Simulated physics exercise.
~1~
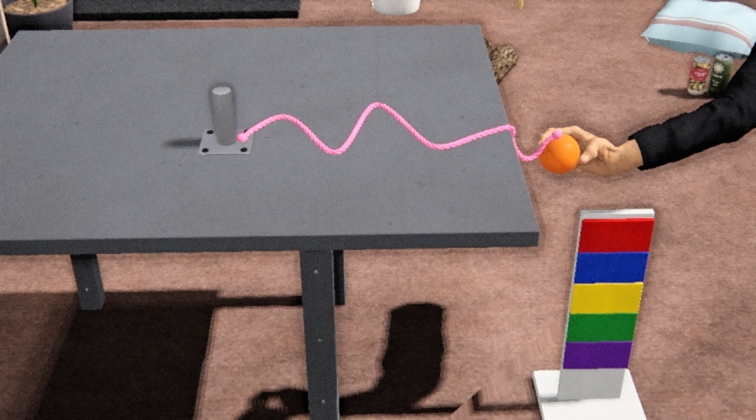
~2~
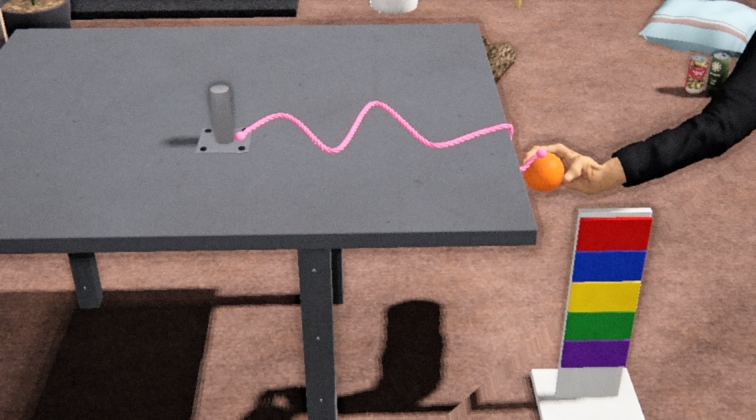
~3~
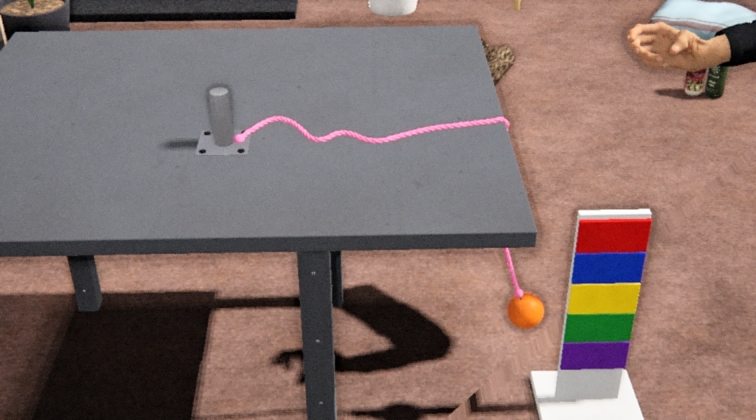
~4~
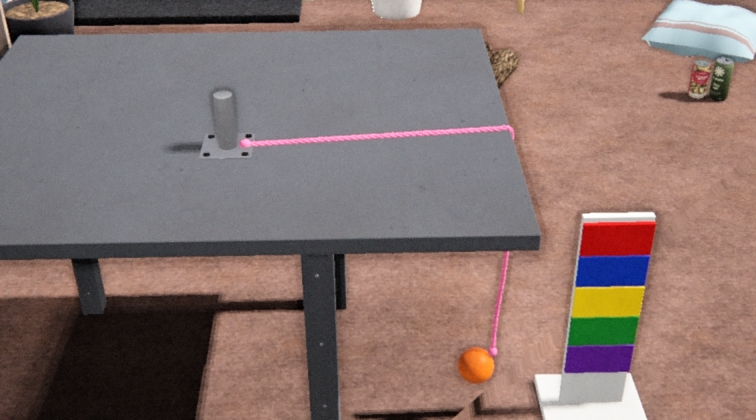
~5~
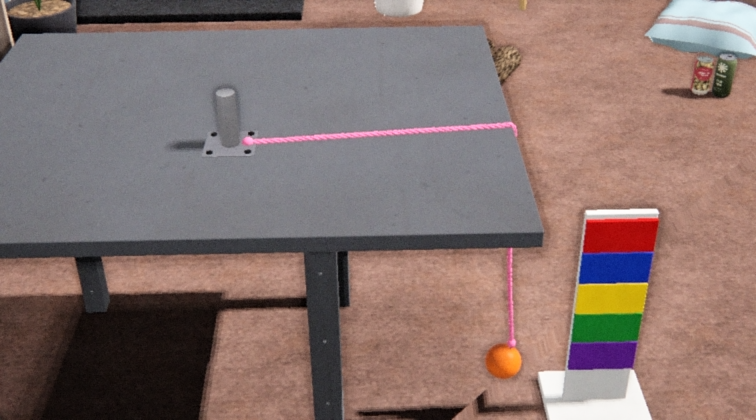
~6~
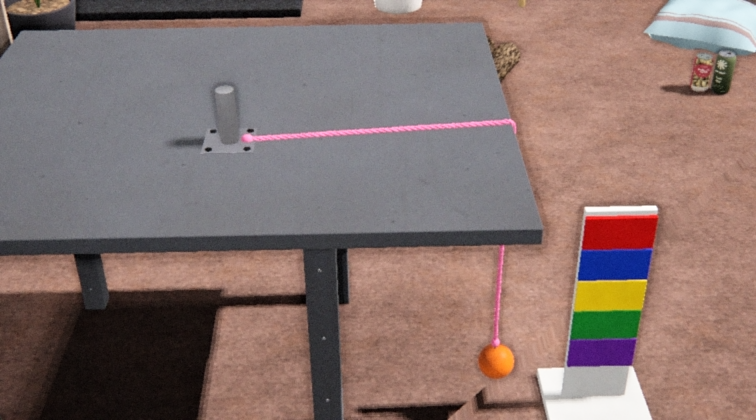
Beside a dark table with coloured bands, a hand releasing an orange on a pink cord, which drops and hangs level with purple.
